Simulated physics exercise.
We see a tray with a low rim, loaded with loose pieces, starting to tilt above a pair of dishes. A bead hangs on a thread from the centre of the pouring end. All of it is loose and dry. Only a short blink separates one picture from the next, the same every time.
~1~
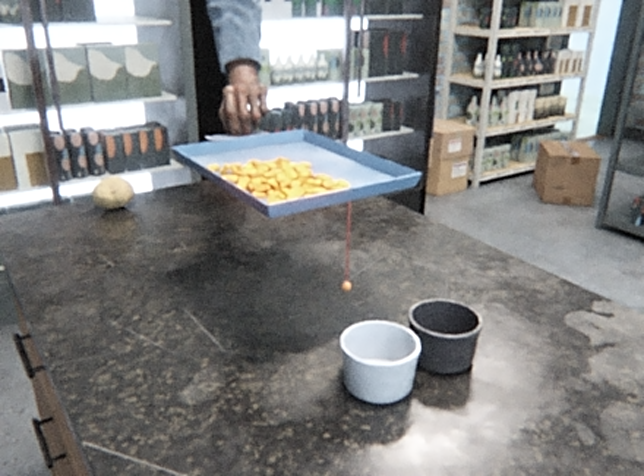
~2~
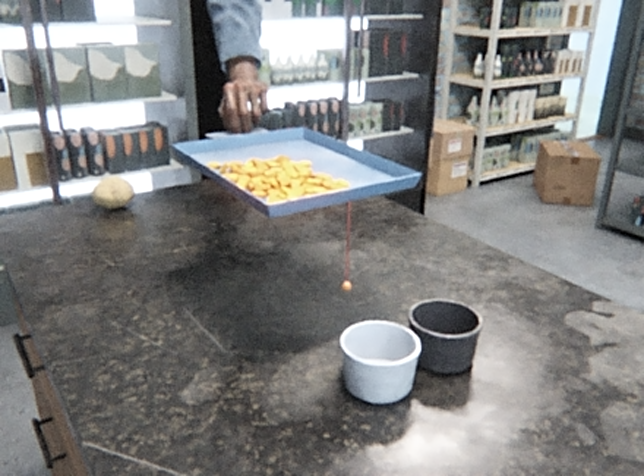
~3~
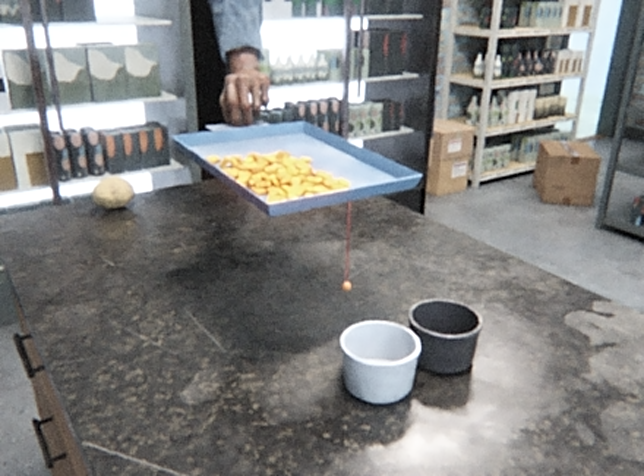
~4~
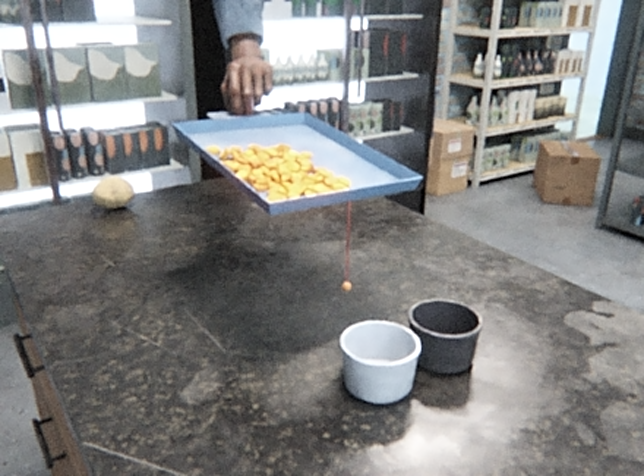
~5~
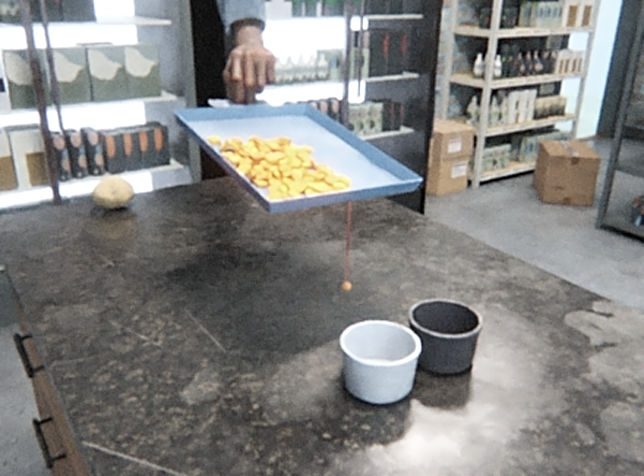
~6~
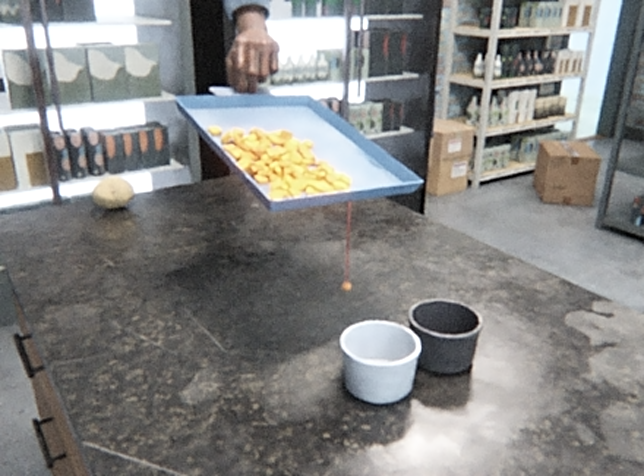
A blue tray of small yellow-orange crackers, gripped by a hand at its far end, gradually tilts as the hand raises that end, while a bead hangs on a thread near a white dish and a black dish on a dark countertop.
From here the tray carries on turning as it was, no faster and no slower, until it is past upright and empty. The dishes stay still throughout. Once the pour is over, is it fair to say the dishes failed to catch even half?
Yes, they caught less than half.
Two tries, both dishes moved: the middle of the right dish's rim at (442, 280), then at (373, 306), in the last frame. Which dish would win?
In the first try it's the one on the left, and in the second it's the one on the right.
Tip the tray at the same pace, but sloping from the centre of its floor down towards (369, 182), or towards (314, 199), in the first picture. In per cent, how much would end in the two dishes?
Lab note: Try 1 = 0 %, try 2 = 0 %.
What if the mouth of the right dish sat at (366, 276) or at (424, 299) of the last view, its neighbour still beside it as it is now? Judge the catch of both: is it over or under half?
At place one a lesser share; at place two the greater share.
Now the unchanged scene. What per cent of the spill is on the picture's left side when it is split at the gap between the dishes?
It works out at some 60 percent.
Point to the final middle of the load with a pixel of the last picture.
Once it all stops, the middle lies near (394, 335).
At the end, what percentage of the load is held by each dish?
Left dish: 10; right dish: 0 percent.
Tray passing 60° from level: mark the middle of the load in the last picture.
Somewhere about pixel (358, 182).
Soon, tray tipped steeply; nearly all on the tray; a stray few in the air.
A while on, tray tipped right over; a small part on the tray; a stray few in the left dish; about two thirds outside both; about a quarter in the air.
Towards the end, tray tipped past a quarter turn; a small part in the left dish; nearly all outside both.
Finally, tray tipped past a quarter turn; a small part in the left dish; none in the right dish; nearly all outside both.
